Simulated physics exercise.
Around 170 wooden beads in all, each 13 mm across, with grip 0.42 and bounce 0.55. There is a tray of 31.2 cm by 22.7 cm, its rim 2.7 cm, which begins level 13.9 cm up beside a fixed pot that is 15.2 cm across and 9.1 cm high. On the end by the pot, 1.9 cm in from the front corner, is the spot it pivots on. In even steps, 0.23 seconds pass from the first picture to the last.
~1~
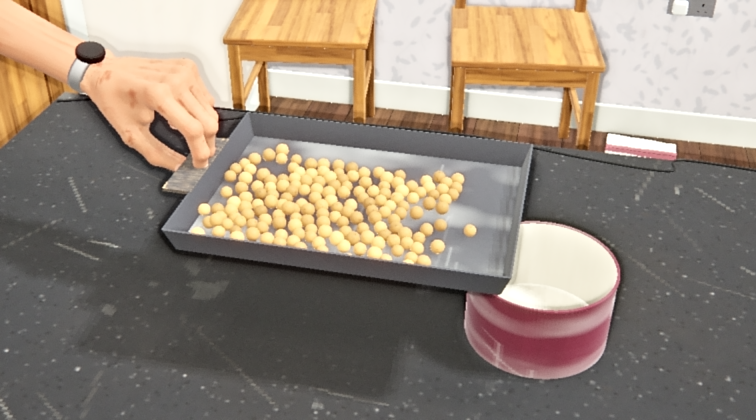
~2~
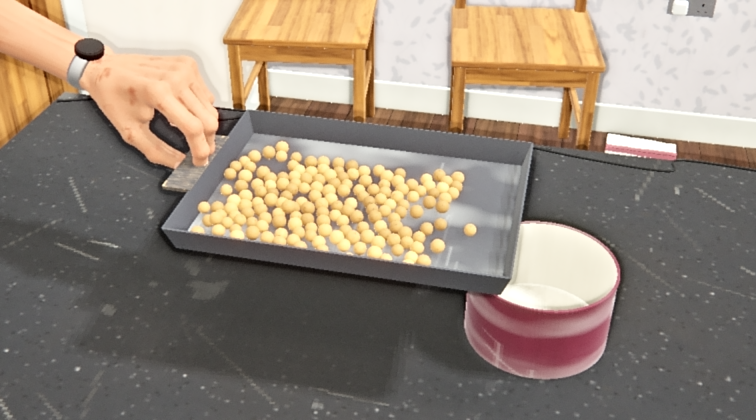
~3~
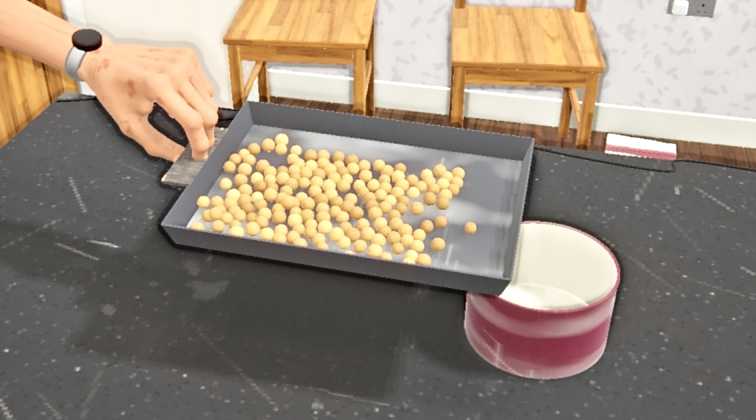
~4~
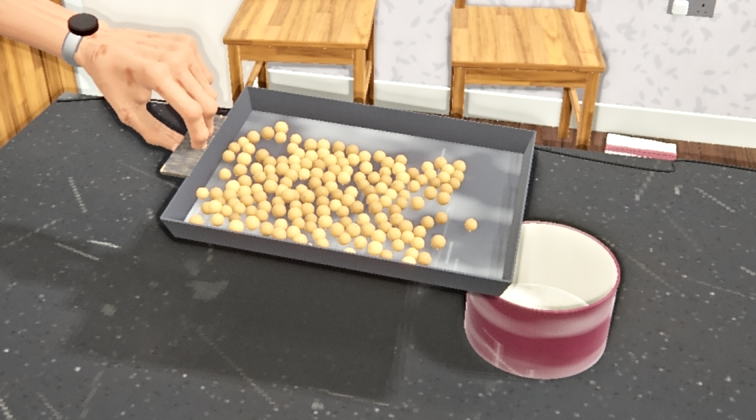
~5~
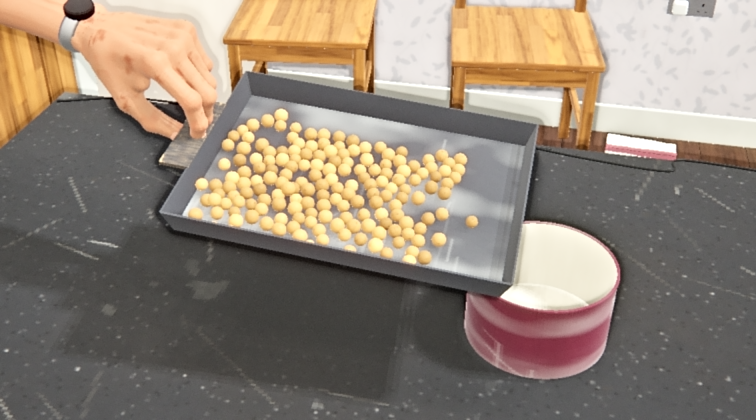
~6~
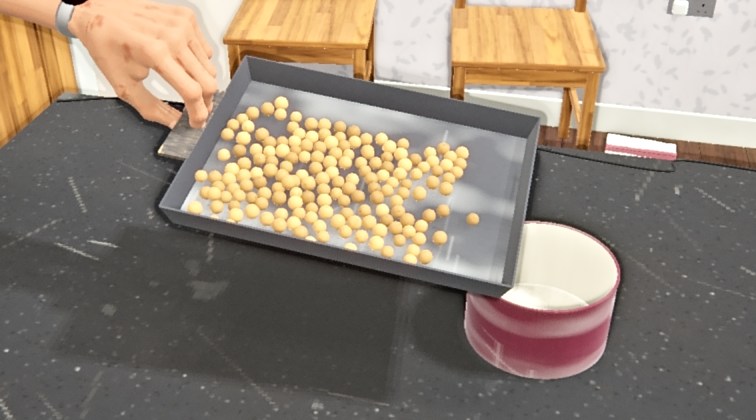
The clip opens on a dark grey tray of small wooden beads, held at its left end by a hand wearing a watch, beside a maroon and white pot. The hand gradually raises that end, tilting the tray gently toward the pot, while the beads stay spread across it with little visible shift.
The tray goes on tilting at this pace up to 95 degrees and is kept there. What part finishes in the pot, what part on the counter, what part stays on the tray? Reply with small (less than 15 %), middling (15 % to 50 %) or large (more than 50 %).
Pot - small, counter - large, left on the tray - small.
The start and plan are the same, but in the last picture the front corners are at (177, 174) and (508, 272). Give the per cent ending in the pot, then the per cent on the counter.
Pot 60 % / counter 40 %.
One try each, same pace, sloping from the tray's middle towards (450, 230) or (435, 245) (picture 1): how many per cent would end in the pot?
About 40 per cent on the first try and 0 per cent on the second.
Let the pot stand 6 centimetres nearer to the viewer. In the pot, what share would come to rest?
Roughly 0 per cent.
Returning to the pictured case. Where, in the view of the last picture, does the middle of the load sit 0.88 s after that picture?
(440, 256) or thereabouts.
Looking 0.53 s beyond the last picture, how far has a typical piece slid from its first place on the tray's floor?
I'd say close to 7 centimetres.
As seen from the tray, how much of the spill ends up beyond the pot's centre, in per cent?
60 per cent.
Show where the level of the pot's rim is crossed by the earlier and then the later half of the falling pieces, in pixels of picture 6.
Early: About (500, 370); late: About (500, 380).
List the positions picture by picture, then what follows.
In the first picture, tray tilt 0 degrees, front corners at (173, 226) and (503, 271); middle of the pieces at (322, 206); pot at (544, 264).
In the second picture, tray tilt 1 degrees, front corners at (173, 224) and (503, 271); middle of the pieces at (322, 204).
In the third picture, tray tilt 3 degrees, front corners at (173, 221) and (503, 273); middle of the pieces at (322, 200).
In the fourth picture, tray tilt 6 degrees, front corners at (172, 214) and (504, 274), lowest corner right front; middle of the pieces at (322, 193).
In the fifth picture, tray tilt 9 degrees, front corners at (171, 208) and (504, 276), lowest corner right front; middle of the pieces at (322, 186).
In the sixth picture, tray tilt 13 degrees, front corners at (171, 202) and (505, 278), lowest corner right front; middle of the pieces at (323, 179); pot at (544, 264).
Then, 0.53 s after the last picture, tilt 52 degrees; the tray holds 100 %, the pot 0 %.
Then, 0.88 s after the last picture, tilt 78 degrees; the tray holds 90 %, the pot 0 %.
Then, 1.32 s after the last picture, tilt 95 degrees; the tray holds 0 %, the pot 0 %.
In the end, pot 0 %, counter 100 %, tray 0 %.
